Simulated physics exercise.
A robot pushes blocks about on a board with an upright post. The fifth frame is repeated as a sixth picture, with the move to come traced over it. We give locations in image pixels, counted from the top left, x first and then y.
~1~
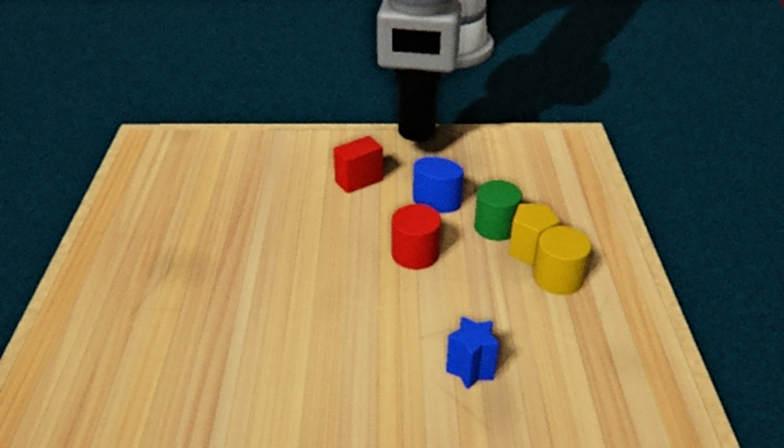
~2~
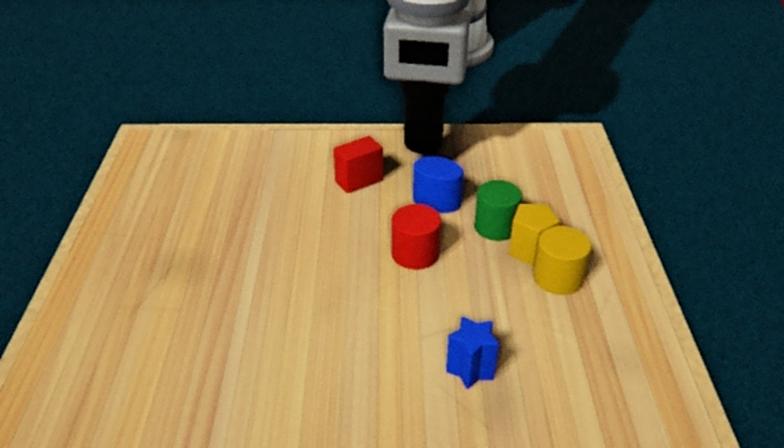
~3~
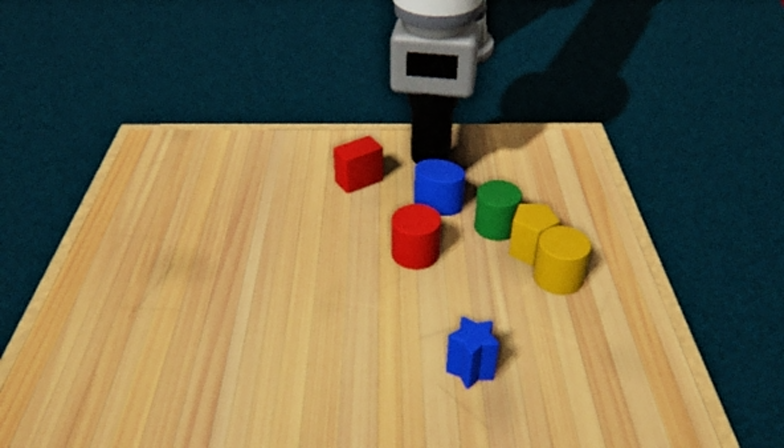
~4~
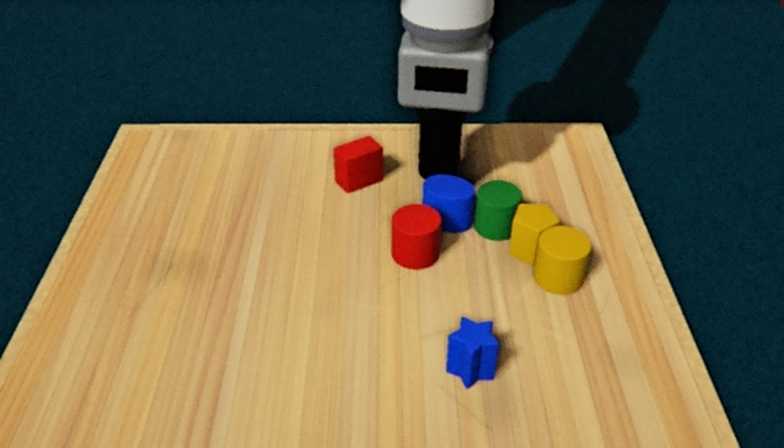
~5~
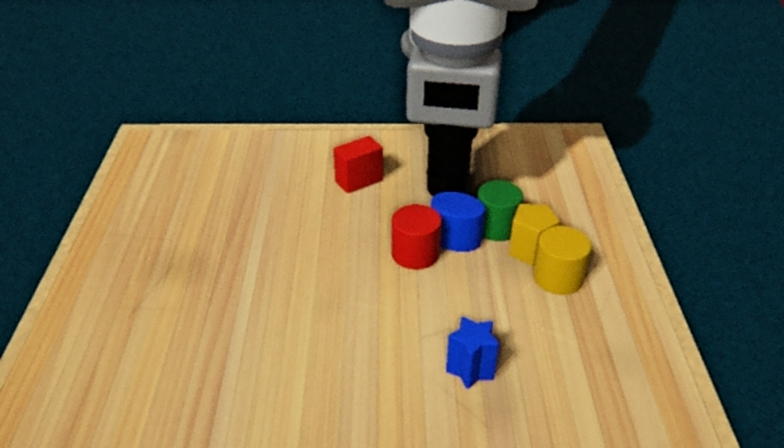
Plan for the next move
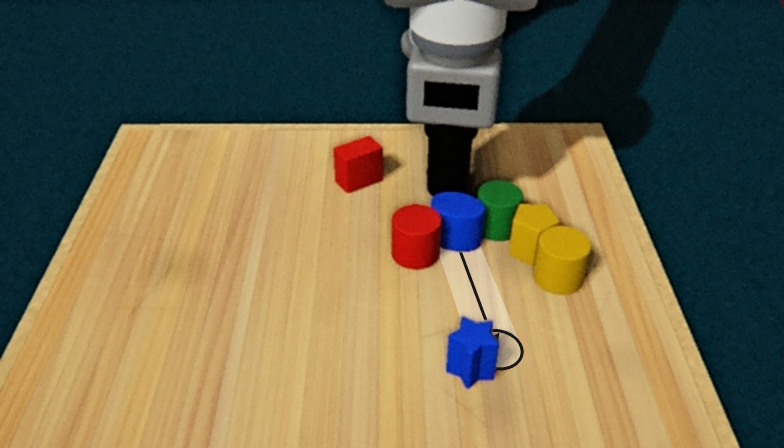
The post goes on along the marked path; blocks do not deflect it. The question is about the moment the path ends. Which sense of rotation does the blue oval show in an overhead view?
It turns counter-clockwise.
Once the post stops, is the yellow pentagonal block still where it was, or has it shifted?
It's unmoved.
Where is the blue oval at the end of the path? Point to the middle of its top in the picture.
Its top middle is near (551, 330).
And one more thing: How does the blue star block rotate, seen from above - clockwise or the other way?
It is turned clockwise.
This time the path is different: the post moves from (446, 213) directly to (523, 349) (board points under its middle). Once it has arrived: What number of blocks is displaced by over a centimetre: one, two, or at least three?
I'm going with one.
The drawn path runs straight from (446, 213) to (497, 349).
On the path given first. One third of the way, post at (463, 229); red round block at (415, 225); blue oval at (482, 246), turned 15° anticlockwise.
Two thirds of the way, post at (480, 273); red round block at (415, 225); blue oval at (512, 288), turned 50° anticlockwise.
At the end, post at (500, 325); red round block at (415, 225); blue oval at (551, 330), turned 110° anticlockwise; blue star block at (475, 339), turned 25° clockwise; green round block not moved; yellow pentagonal block not moved.
